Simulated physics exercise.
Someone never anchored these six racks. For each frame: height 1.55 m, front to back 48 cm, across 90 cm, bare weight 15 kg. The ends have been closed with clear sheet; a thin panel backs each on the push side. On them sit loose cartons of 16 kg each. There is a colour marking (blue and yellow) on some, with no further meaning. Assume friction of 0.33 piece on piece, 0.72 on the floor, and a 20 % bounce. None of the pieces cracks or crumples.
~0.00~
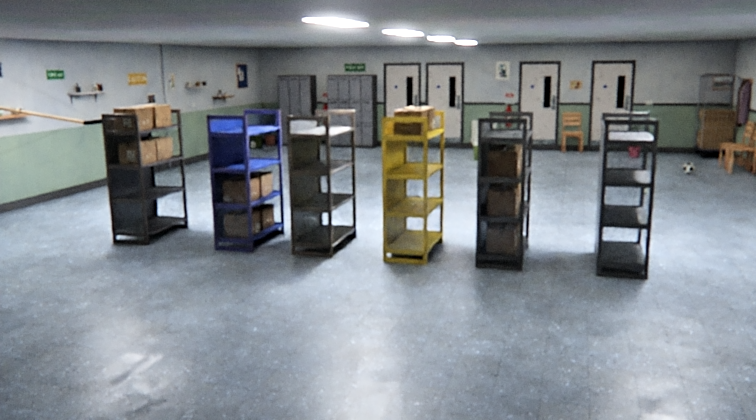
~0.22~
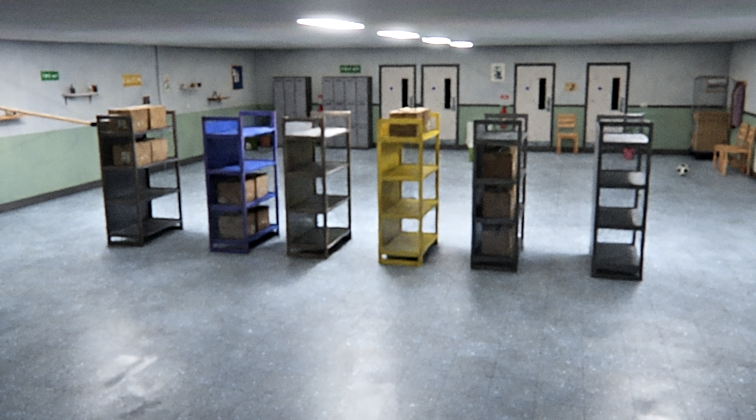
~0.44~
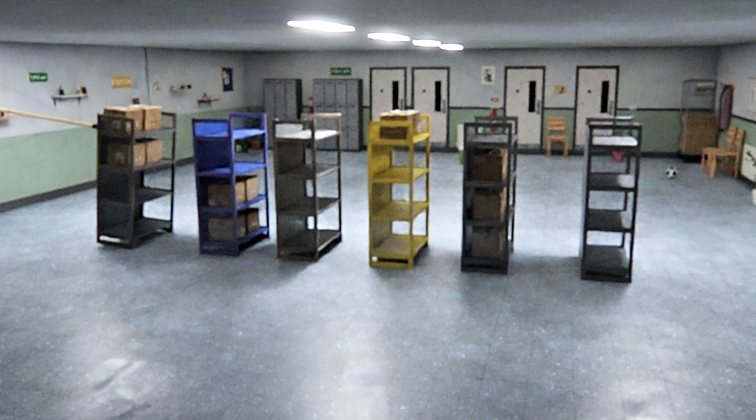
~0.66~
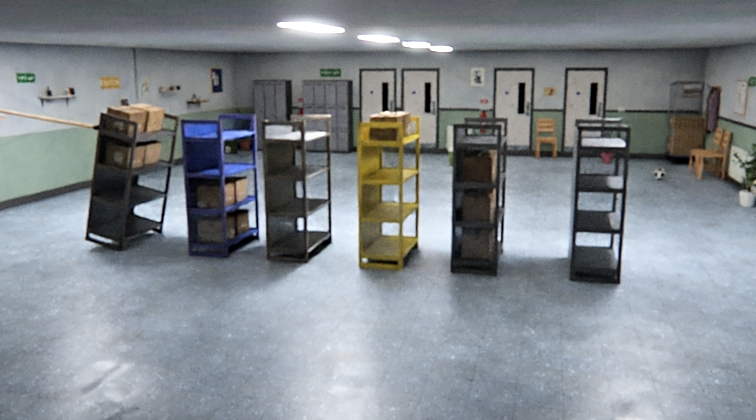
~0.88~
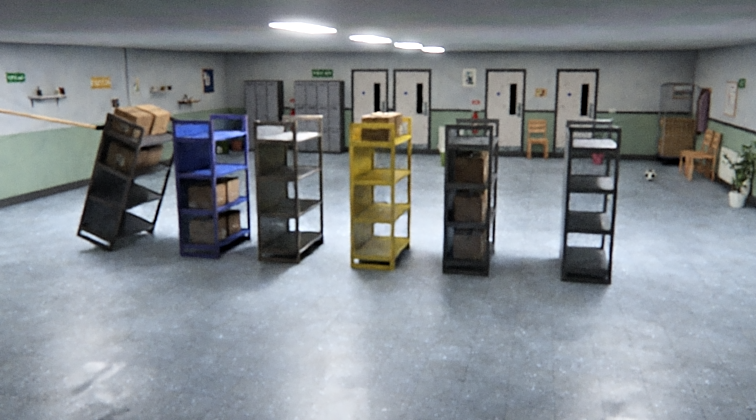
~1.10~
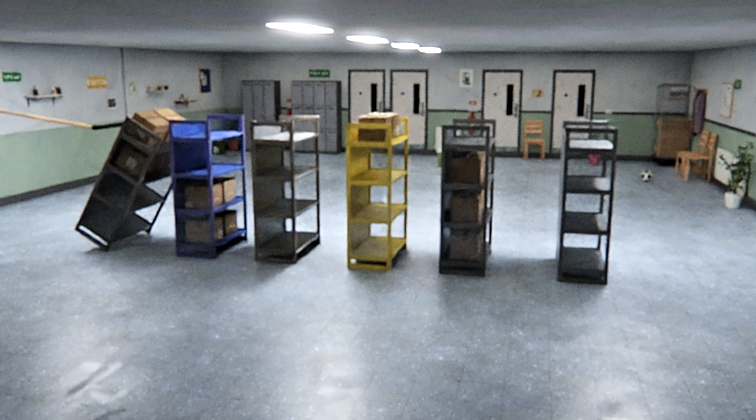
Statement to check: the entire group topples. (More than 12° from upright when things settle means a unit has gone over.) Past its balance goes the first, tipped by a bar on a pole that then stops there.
Incomplete.
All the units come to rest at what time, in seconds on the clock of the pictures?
At around 3.5 s.
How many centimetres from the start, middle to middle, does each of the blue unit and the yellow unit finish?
The blue one ends 70 cm from its start and the yellow one 30 cm.
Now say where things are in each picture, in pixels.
In the first picture (each place is the centre of the face we see best; the camera pans a little), pole end (85, 123) 20 cm from the first unit; yellow unit (404, 192); blue unit (230, 185); the others all in place.
The second picture shows pole end (92, 125) 23 mm from the first unit; blue unit (225, 186).
The third picture shows pole end (94, 127) pushing; blue unit (215, 188); the others all in place.
The fourth picture shows pole end (95, 128) pushing; blue unit (204, 190); the others all in place.
The fifth picture shows pole end (97, 128) stopped; blue unit (195, 190); the others all in place.
The sixth picture shows pole end (93, 128) stopped; blue unit (192, 190); yellow unit (369, 198); the others all in place.
By 1.38 s, 4 cartons spilt or dropped; none of the 5 other units over, 1 disturbed; blue unit tilted 7°.
By 1.76 s, 4 cartons spilt or dropped; 2 of the 5 other units over; blue unit tilted 33°.
By 2.38 s, 6 cartons spilt or dropped; 3 of the 5 other units over; blue unit tilted 47°; yellow unit tilted 13°.
When it is over (3.7 s), 6 cartons spilt or dropped; 3 of the 5 other units over; blue unit tilted 50°; yellow unit tilted 19°. Two left standing. In pixels of the last frame, middles, blue unit near (269, 194), yellow unit near (402, 188).
